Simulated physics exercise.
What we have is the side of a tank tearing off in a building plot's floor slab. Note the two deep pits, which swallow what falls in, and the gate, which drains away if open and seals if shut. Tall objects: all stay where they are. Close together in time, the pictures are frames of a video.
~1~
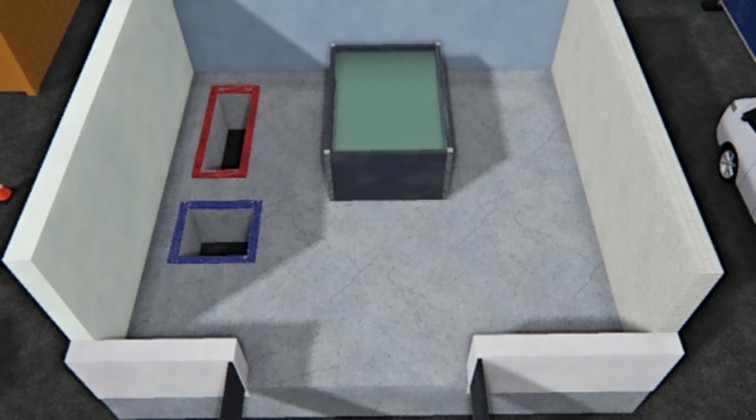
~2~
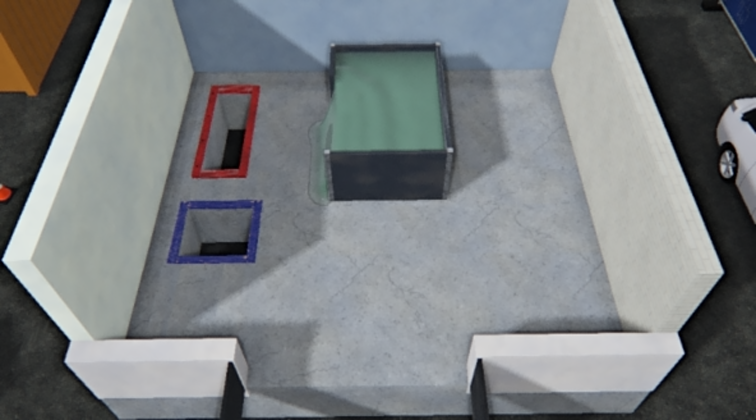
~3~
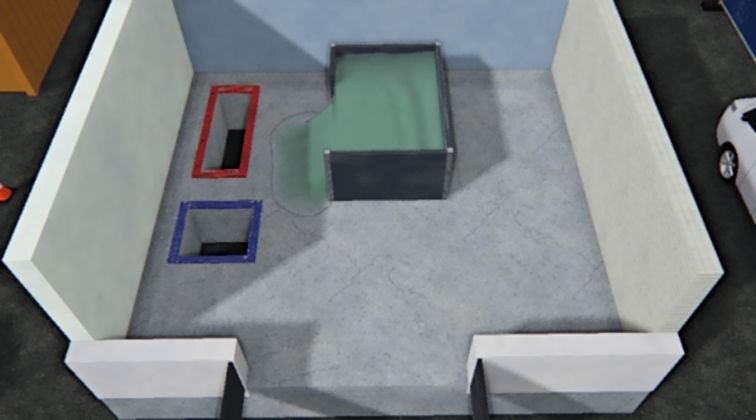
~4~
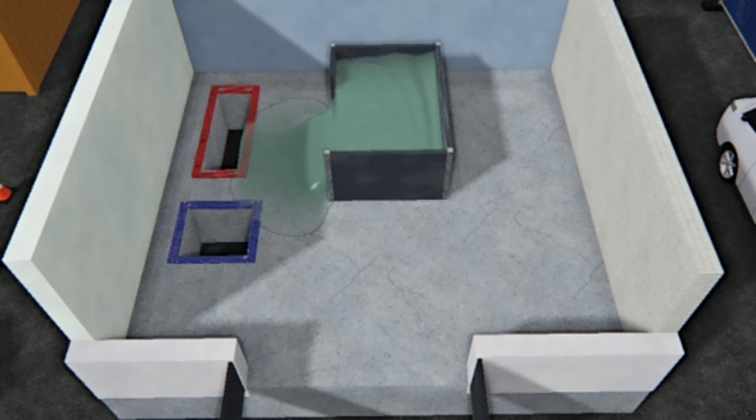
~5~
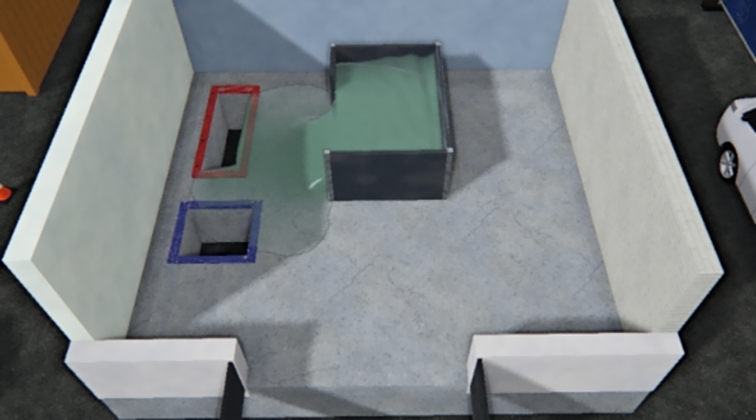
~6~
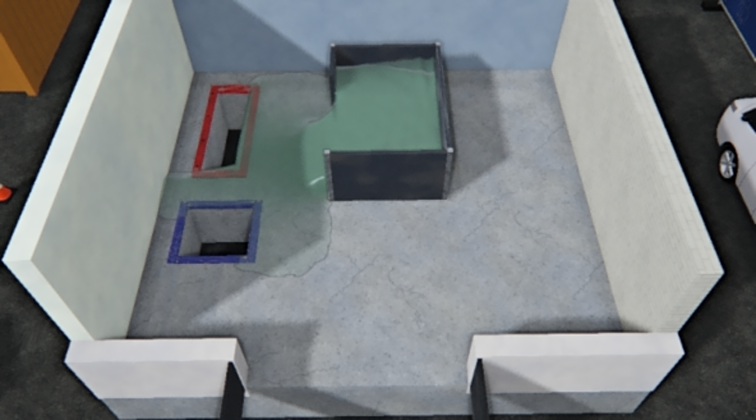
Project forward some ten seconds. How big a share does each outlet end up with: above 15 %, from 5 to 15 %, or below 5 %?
The result: The gate gets below 5 %; the red pit gets above 15 %; the blue pit gets above 15 %.
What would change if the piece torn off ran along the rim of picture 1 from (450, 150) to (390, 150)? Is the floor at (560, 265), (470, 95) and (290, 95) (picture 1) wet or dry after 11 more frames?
First spot submerged, second spot spared, third spot spared.
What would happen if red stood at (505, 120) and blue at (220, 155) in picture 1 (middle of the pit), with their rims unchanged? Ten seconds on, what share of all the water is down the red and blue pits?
Per cent, approx.: Red 2, blue 55.
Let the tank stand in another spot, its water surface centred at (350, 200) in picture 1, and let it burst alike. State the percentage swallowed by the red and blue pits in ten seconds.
Shares - red: 4 in a hundred, blue: 65 in a hundred.
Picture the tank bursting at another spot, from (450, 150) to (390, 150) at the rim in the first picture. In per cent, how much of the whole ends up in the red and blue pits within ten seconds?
Roughly, in per cent: Red 0, blue 2.
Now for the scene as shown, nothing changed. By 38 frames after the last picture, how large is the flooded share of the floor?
That works out at 60 %.
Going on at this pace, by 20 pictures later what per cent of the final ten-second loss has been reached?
By my reckoning, 75 %.
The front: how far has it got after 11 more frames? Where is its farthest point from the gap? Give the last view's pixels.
The front should reach about (119, 368).
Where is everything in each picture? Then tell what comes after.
In the first frame, the water tank at (387, 99) is whole and still.
In the second frame, the front is at (326, 203), out from the gap at (334, 142).
In the third frame, the front is at (283, 126), out from the gap at (334, 145).
In the fourth frame, water pours out at (335, 147) and has run to (257, 118).
In the fifth frame, the front is at (198, 194), out from the gap at (335, 148).
In the sixth frame, water pours out at (335, 148) and has run to (160, 208).
A moment on, water covers 25 % of the floor; the gate 0 %, the red pit 17 %, the blue pit 7 %.
Next, water covers 30 % of the floor; the gate 0 %, the red pit 27 %, the blue pit 14 %.
Then, water covers 40 % of the floor; the gate 0 %, the red pit 36 %, the blue pit 20 %.
Later, water covers 60 % of the floor; the gate 1 %, the red pit 41 %, the blue pit 26 %.
In the end, water covers 65 % of the floor; the gate 2 %, the red pit 42 %, the blue pit 30 %.
